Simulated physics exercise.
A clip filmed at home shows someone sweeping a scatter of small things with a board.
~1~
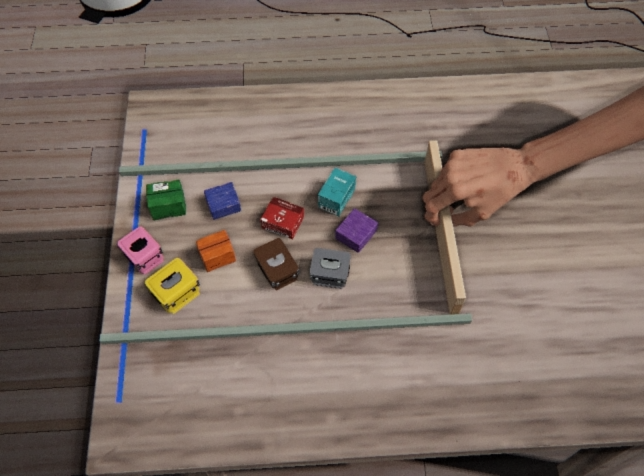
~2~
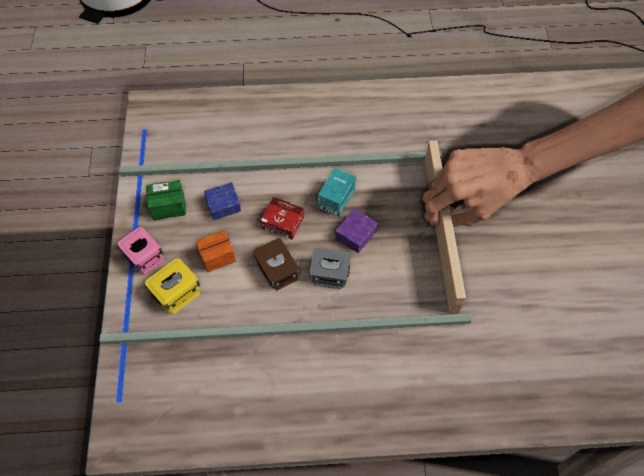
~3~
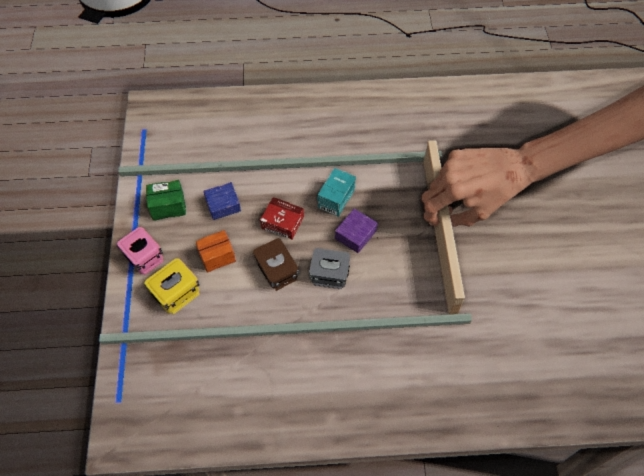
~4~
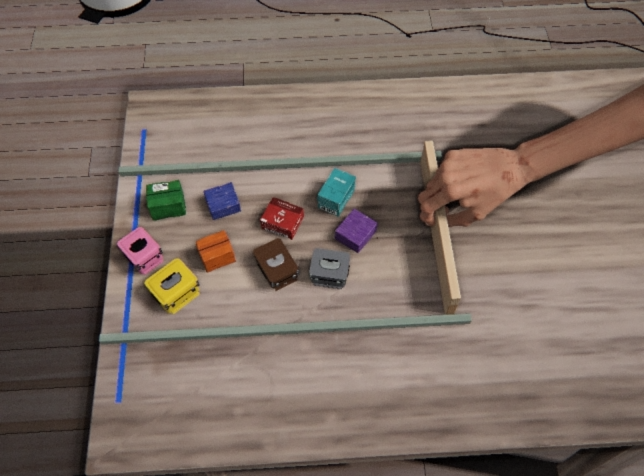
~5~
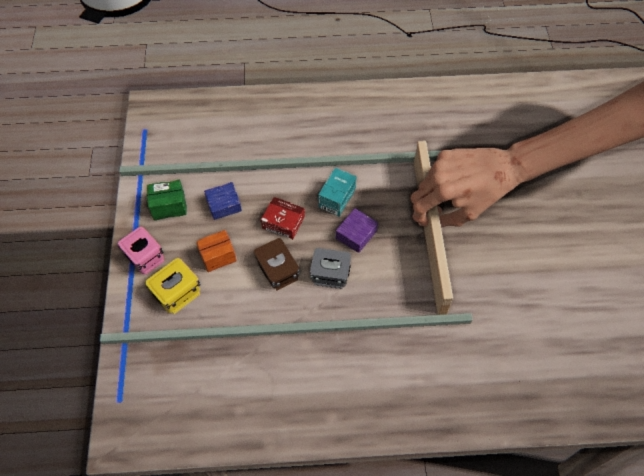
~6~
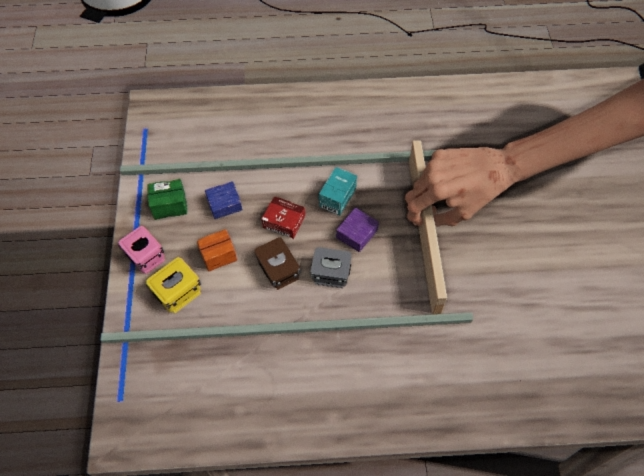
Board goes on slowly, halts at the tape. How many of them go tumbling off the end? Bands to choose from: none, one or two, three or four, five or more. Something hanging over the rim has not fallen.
Final answer: Five or more.
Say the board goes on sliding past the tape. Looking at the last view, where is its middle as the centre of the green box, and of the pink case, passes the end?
The middle is at (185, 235) when it's the green box, and at (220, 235) when it's the pink case.
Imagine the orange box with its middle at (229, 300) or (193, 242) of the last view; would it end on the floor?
In turn it holds its place, then goes down.
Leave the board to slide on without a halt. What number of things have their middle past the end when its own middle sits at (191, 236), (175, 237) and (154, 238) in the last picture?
Respectively, 1, 3 and 5.
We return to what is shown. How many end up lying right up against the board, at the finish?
It touches 4.
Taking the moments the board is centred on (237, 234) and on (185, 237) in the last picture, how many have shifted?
That gives 10 for the first and 10 for the second.
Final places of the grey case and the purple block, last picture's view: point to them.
The grey case at (111, 277), the purple block at (118, 250).
Soon after, none off yet; pink case at rest near (143, 251); green box at rest near (167, 199); yellow case at rest near (175, 286).
Then, none off yet; pink case moving near (136, 250); green box moved a little near (155, 198); yellow case moving near (167, 289).
Further on, one off so far; pink case falling near (128, 355); green box moved well along near (109, 201); yellow case moved about its own width near (120, 306).
At rest, the number that fall off is five or more; fallen, red box, brown case, blue block, orange box, green box and pink case.
